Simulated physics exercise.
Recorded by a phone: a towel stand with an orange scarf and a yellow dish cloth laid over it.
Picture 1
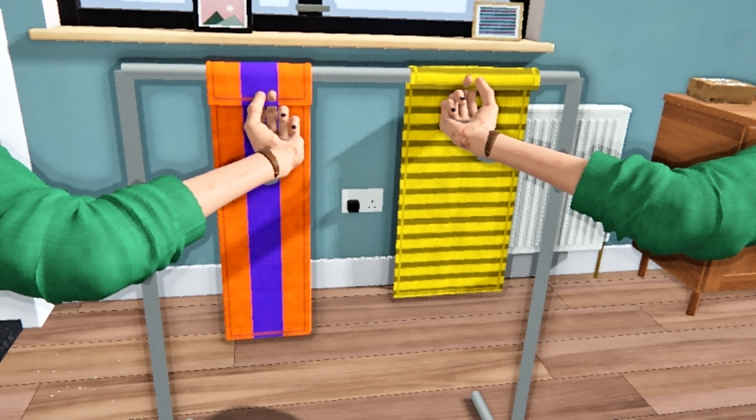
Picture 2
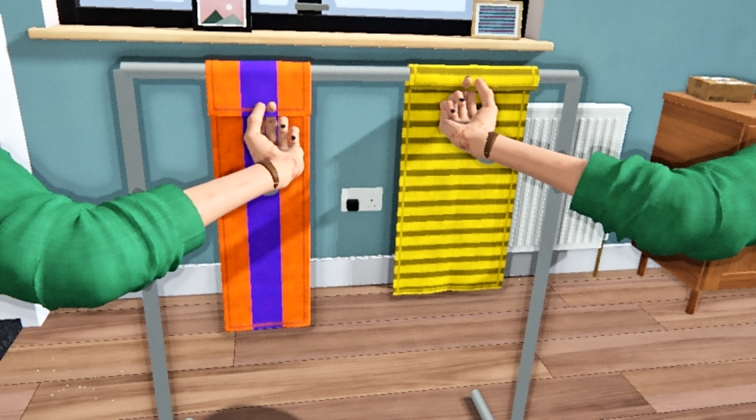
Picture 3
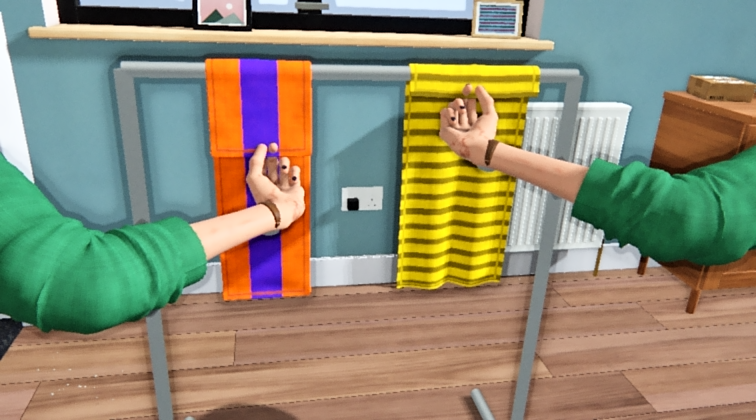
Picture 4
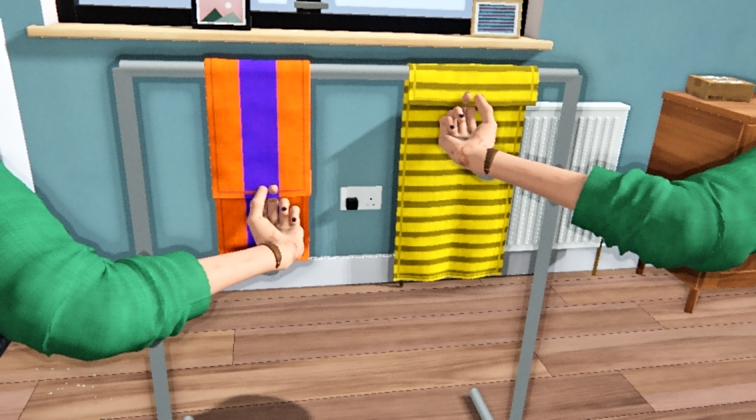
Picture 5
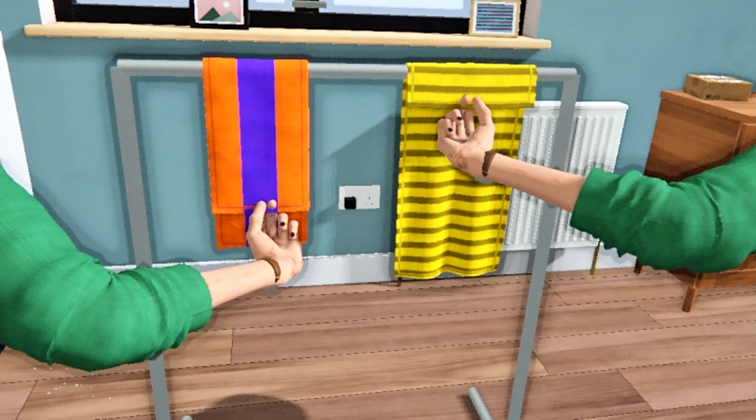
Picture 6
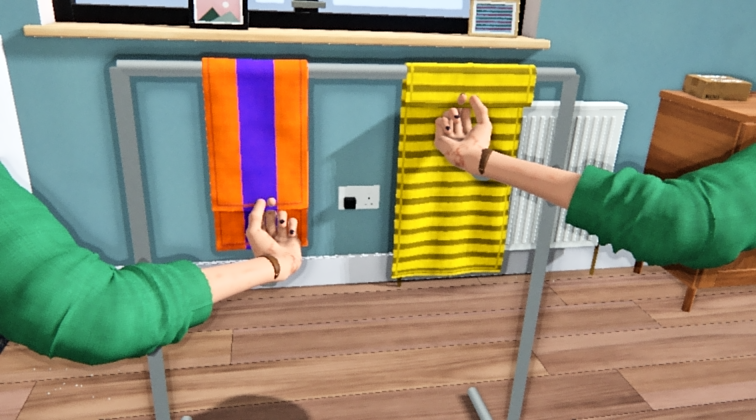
The video shows two green-sleeved arms reaching toward a grey stand, the left hand drawing the front flap of an orange and purple striped cloth well down while the right hand lowers the yellow striped cloth's front flap slightly.
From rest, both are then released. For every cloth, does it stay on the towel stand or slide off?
In the end the orange scarf never falls; the yellow dish cloth does not stay up.
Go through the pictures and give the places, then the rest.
Scarf front hem (286, 98), back hem (289, 330); dish cloth front hem (433, 81), back hem (412, 291), in the first frame.
Scarf front hem (285, 108); dish cloth front hem (432, 82), in the second frame.
Scarf front hem (286, 149); dish cloth front hem (432, 89), in the third frame.
Scarf front hem (286, 189); dish cloth front hem (431, 97), in the fourth frame.
Scarf front hem (285, 205); dish cloth front hem (429, 100), in the fifth frame.
Scarf front hem (284, 202), back hem (284, 240), front over half the back; dish cloth front hem (428, 99), back hem (410, 270), front far shorter than the back, in the sixth frame.
Then, 0.54 s on from there, scarf as it was left; dish cloth clear of the rail and dropping near (431, 412).
Then, 1.00 s on from there, scarf as it was left; dish cloth in a heap on the floor.
In the end, scarf as it was left; dish cloth in a heap on the floor. The orange scarf stays on and the yellow dish cloth slips to the floor.
